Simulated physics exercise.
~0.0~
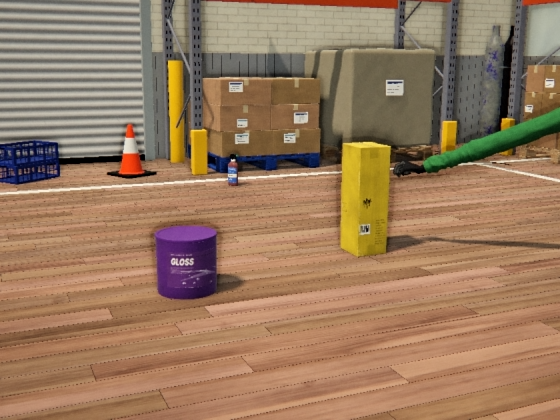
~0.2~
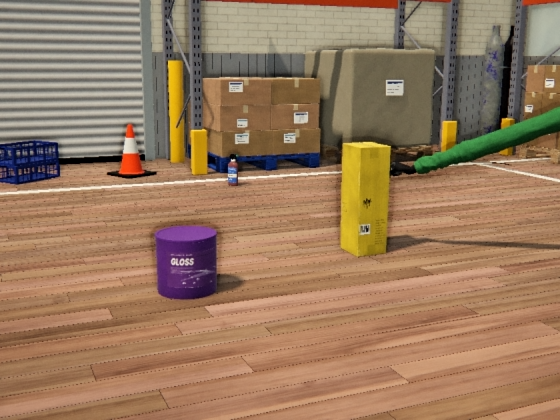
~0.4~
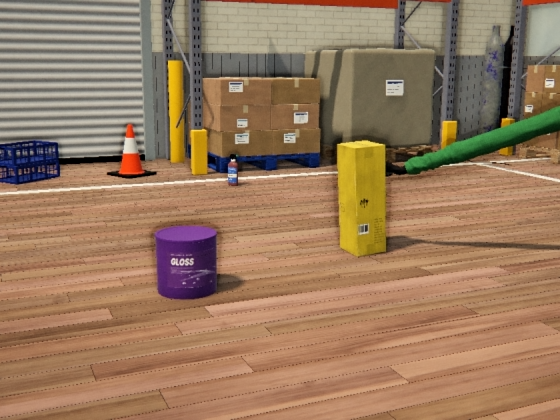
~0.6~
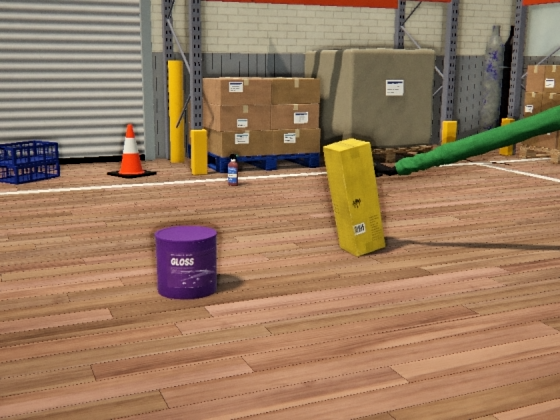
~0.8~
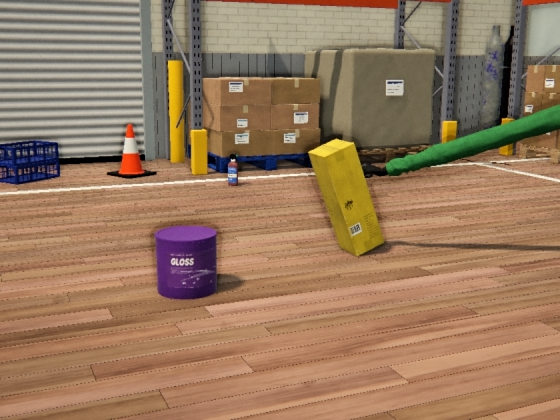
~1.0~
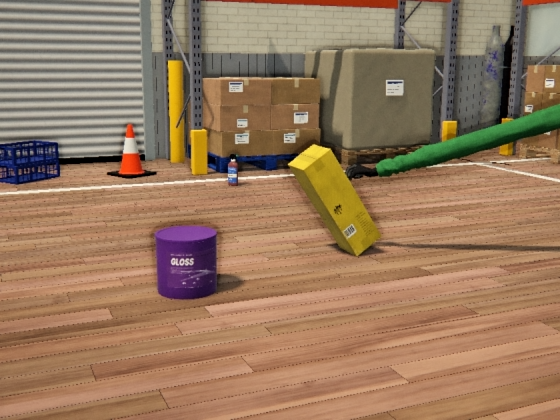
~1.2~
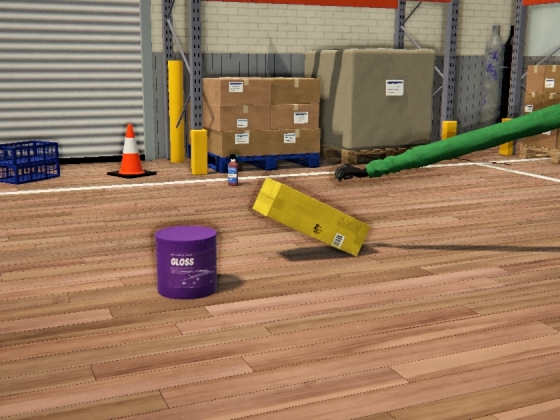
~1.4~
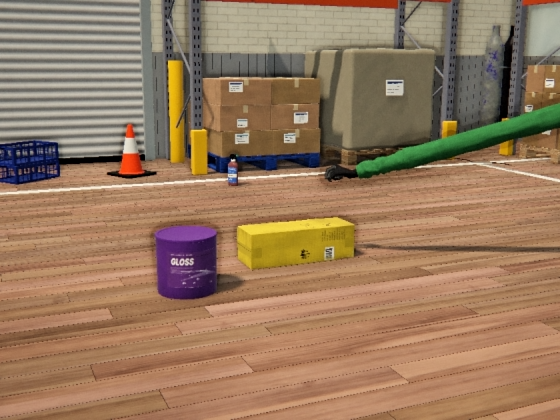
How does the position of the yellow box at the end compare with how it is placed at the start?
At the start the yellow box stands upright on the floor, and at the end it lies on its side.
The clip shows a green-sleeved arm reaching in from the right and pushing a tall yellow box near its top. The box leans left, tips over and ends lying on its side on the wooden floor, near a purple pail that stays still.
